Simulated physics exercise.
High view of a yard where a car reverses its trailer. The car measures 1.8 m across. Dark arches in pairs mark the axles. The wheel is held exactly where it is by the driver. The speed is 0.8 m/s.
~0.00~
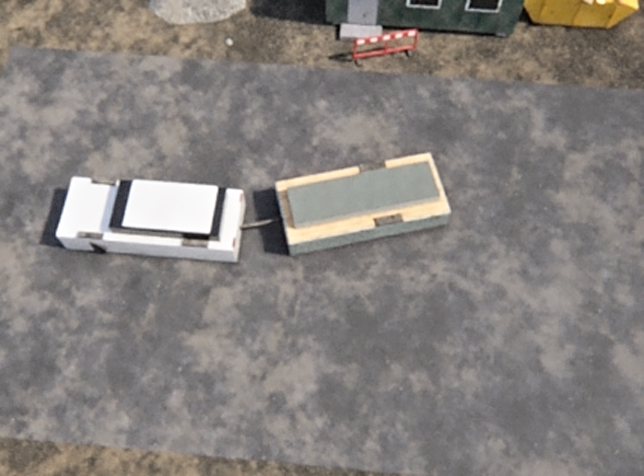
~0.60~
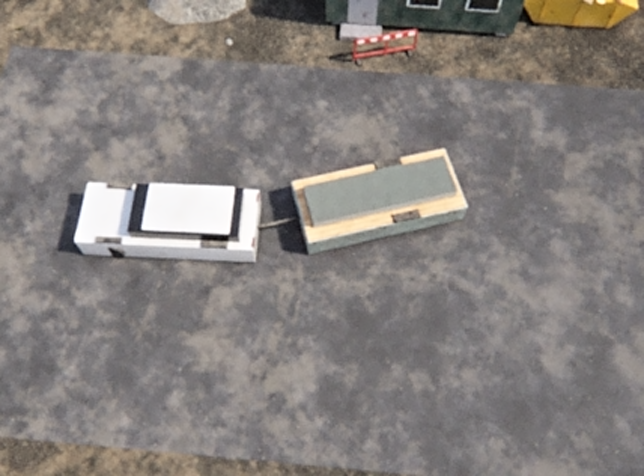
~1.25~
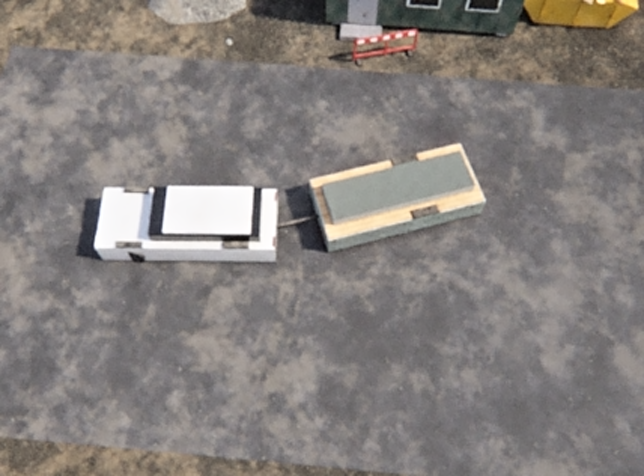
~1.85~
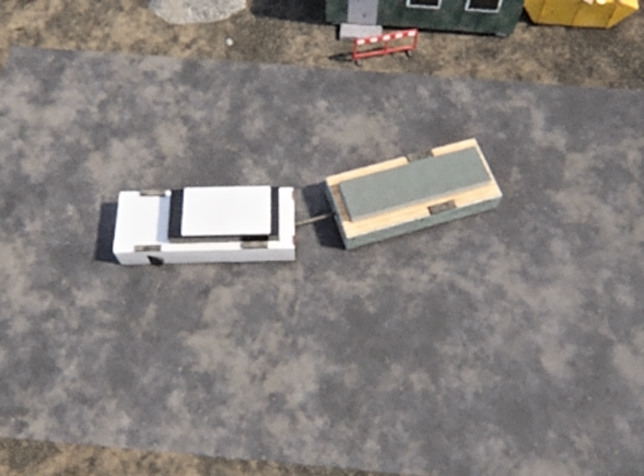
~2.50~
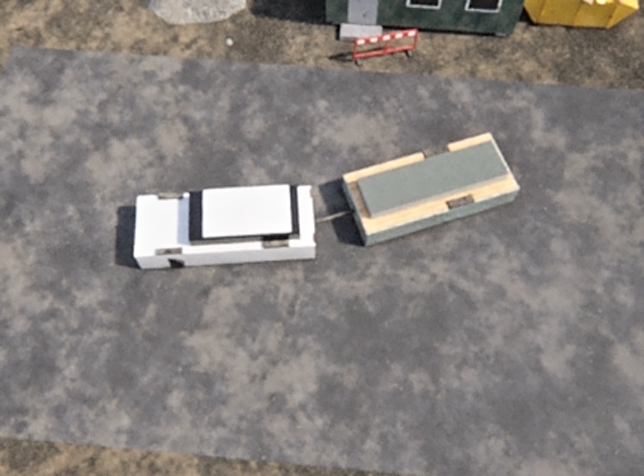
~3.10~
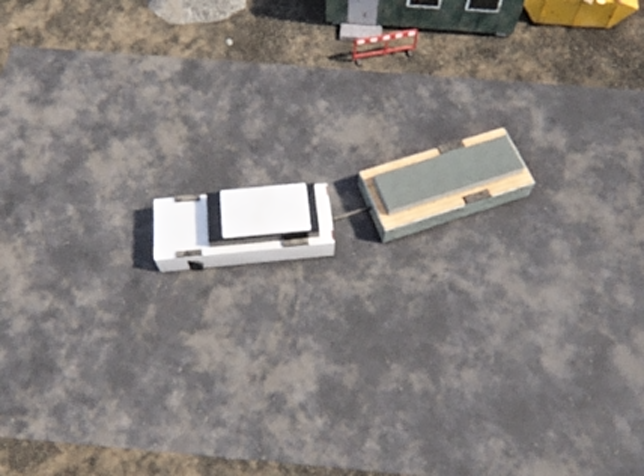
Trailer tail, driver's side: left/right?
Oh, it's cutting across to the left.
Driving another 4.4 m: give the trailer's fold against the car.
Roughly 5° to its left.
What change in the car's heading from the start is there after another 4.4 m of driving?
Heading change: Around 32°.
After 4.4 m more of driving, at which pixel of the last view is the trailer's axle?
It ends up close to (601, 122).
Then, 5.8 s in, the tail is 7° to the car's right, the car has turned 21° and the trailer's axle is at (534, 147) of the last picture.
Then, 8.6 s in, the tail is 5° to the car's left, the car has turned 31° and the trailer's axle is at (601, 122) of the last picture.
Then, 11.4 s in, the tail is 26° to the car's left, the car has turned 41° and the trailer's axle is out of the picture.
Then, 14.1 s in, the tail is 60° to the car's left, the car has turned 51° and the trailer's axle is out of the picture; it has jack-knifed.
